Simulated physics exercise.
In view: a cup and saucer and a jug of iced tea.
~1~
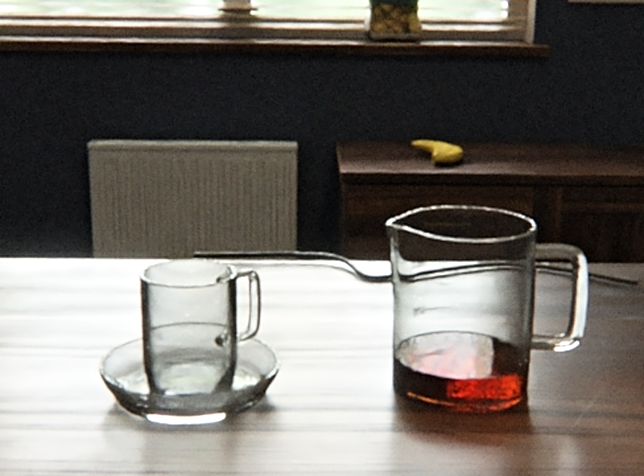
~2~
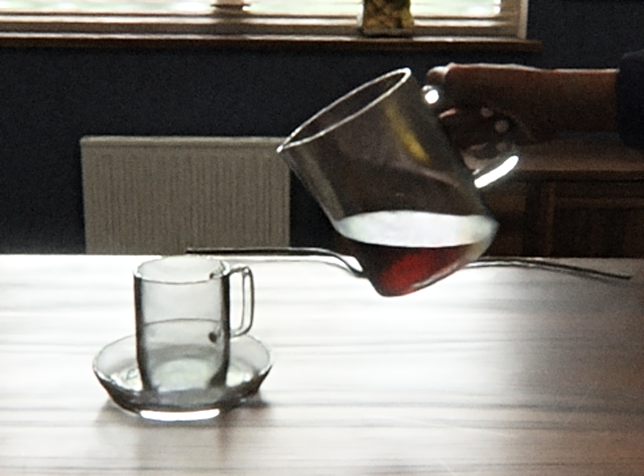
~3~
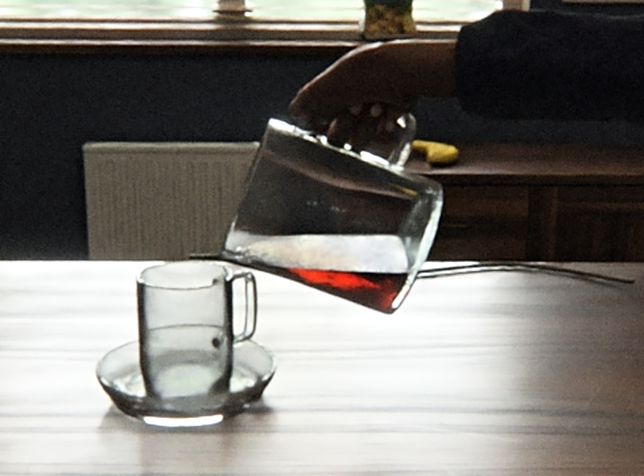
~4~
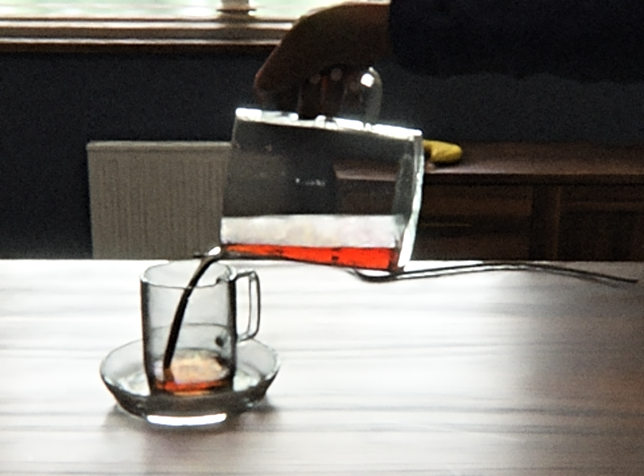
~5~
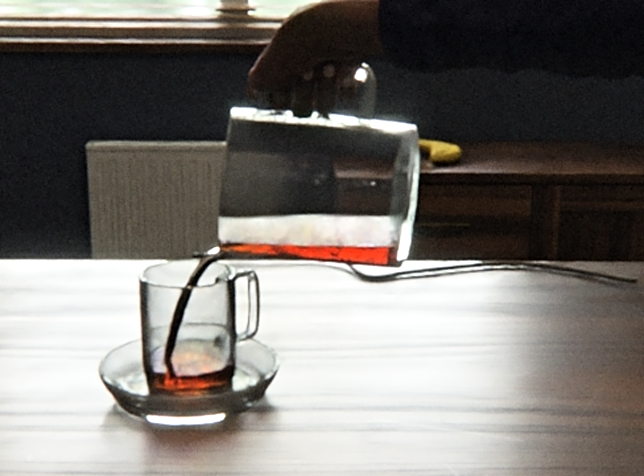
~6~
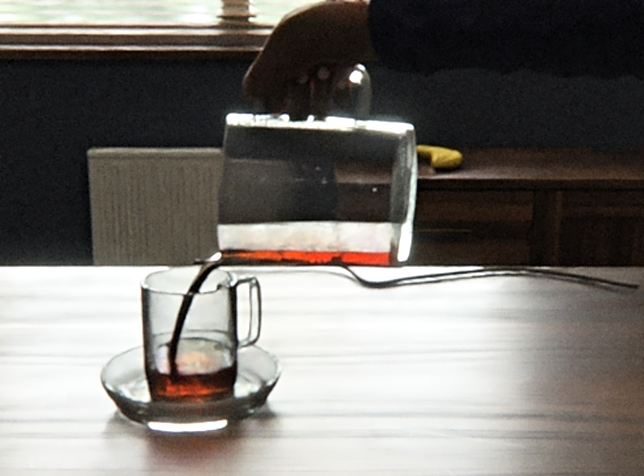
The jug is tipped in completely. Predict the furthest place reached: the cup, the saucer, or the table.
It does not spill.
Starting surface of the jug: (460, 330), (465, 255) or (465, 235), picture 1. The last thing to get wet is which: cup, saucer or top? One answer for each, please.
In turn: Into the saucer, past the saucer, floods the top.
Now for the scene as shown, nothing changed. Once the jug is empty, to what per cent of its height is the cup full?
60 per cent.
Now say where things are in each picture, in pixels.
Nothing is moving yet; jug (463, 302) nearly empty; cup (190, 326) empty; saucer (181, 404) dry, in the first frame.
The jug is picked up; jug (391, 180) tipped 30° with all of its load; cup (183, 322) empty, in the second frame.
The jug leans over the cup; jug (327, 216) tipped 70° with all of its load; cup (186, 328) empty, in the third frame.
The iced tea is flowing; jug (316, 191) tipped 85° with nearly all of its load; cup nearly empty, surface at (191, 367), in the fourth frame.
The iced tea is flowing; jug (313, 187) tipped 85° with about three quarters of its load; cup (189, 327) about a quarter full, in the fifth frame.
The iced tea is flowing; jug (312, 191) tipped 85° with about two thirds of its load; cup about a quarter full, surface at (191, 358); saucer (182, 411) dry, in the sixth frame.
Next, the cup is about half full; the saucer is dry.
After that, the cup is about two thirds full; the saucer is dry.
Finally, the cup is about two thirds full; the saucer is dry.
